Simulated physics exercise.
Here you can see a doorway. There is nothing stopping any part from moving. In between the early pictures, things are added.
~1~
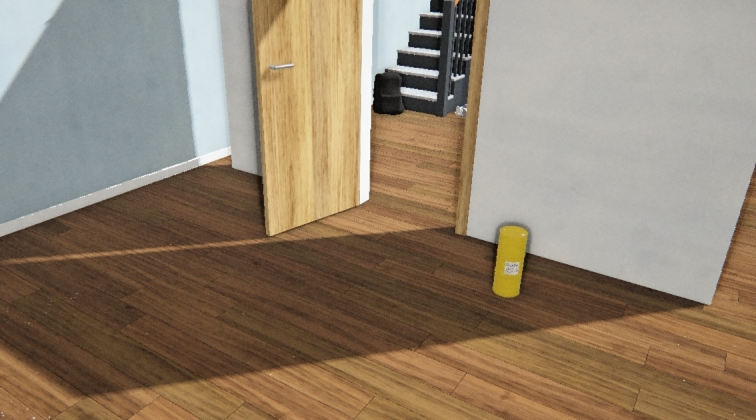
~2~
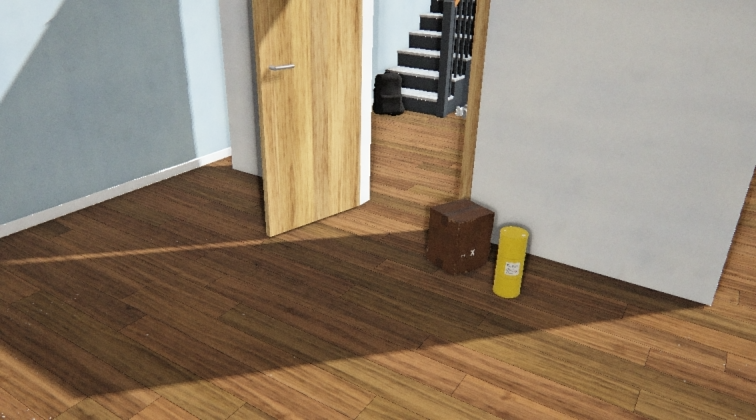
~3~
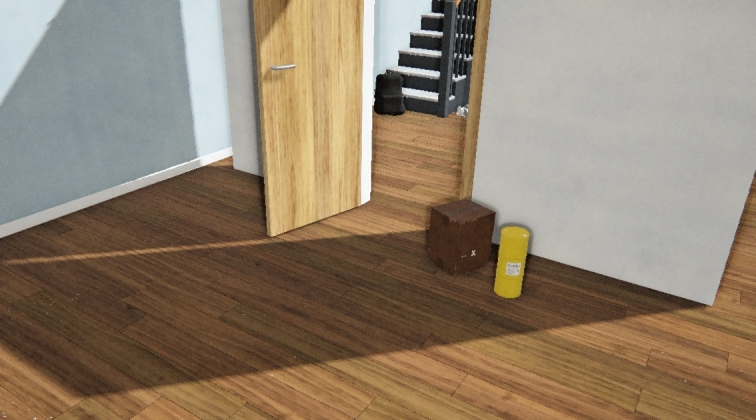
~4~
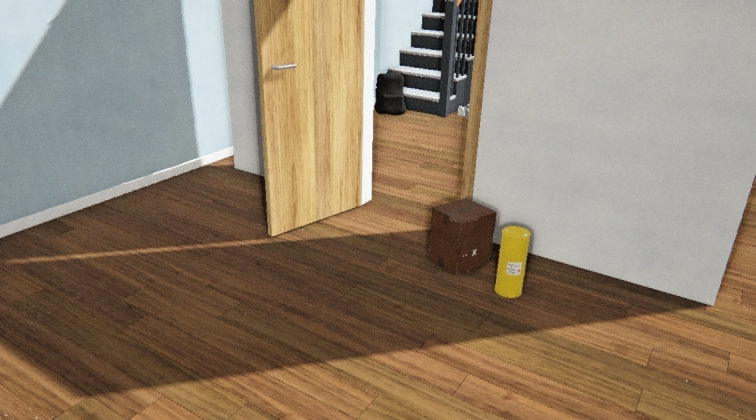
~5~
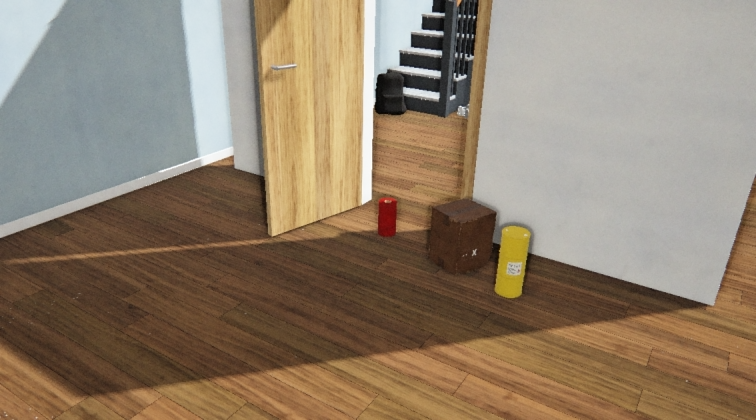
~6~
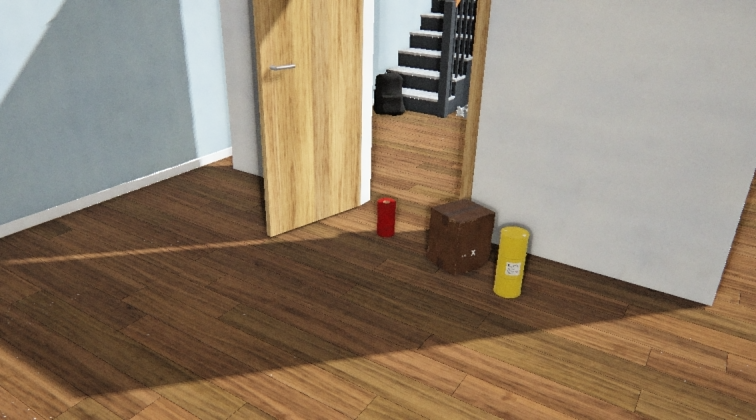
In a room with a wood floor, a door stands wide open beside a yellow canister, with stairs and a dark bag beyond the doorway. A brown box appears to the left of the canister, then a red roll appears between it and the door, while everything else stays still.
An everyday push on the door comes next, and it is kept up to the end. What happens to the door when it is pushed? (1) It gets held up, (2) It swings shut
(2) It swings shut.
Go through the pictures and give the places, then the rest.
In the first picture, door wide open and still; yellow canister (510, 262).
In the second picture, door wide open and still; yellow canister (510, 262); brown box (460, 237).
In the third picture, door wide open and still; yellow canister (511, 262); brown box (461, 237).
In the fourth picture, door wide open and still; yellow canister (512, 262); brown box (461, 236).
In the fifth picture, door wide open and still; yellow canister (512, 262); brown box (461, 236).
In the sixth picture, door wide open and still; red roll (386, 218); yellow canister (511, 262).
Then, 1.30 s after the last picture, open by 49°.
Then, 1.80 s after the last picture, open by 21°; red roll slid about its own width near (411, 213).
At rest, open by 0°; moved from the start, red roll; the other 2 in place. Seen from the same camera at the end, red roll near (431, 204).
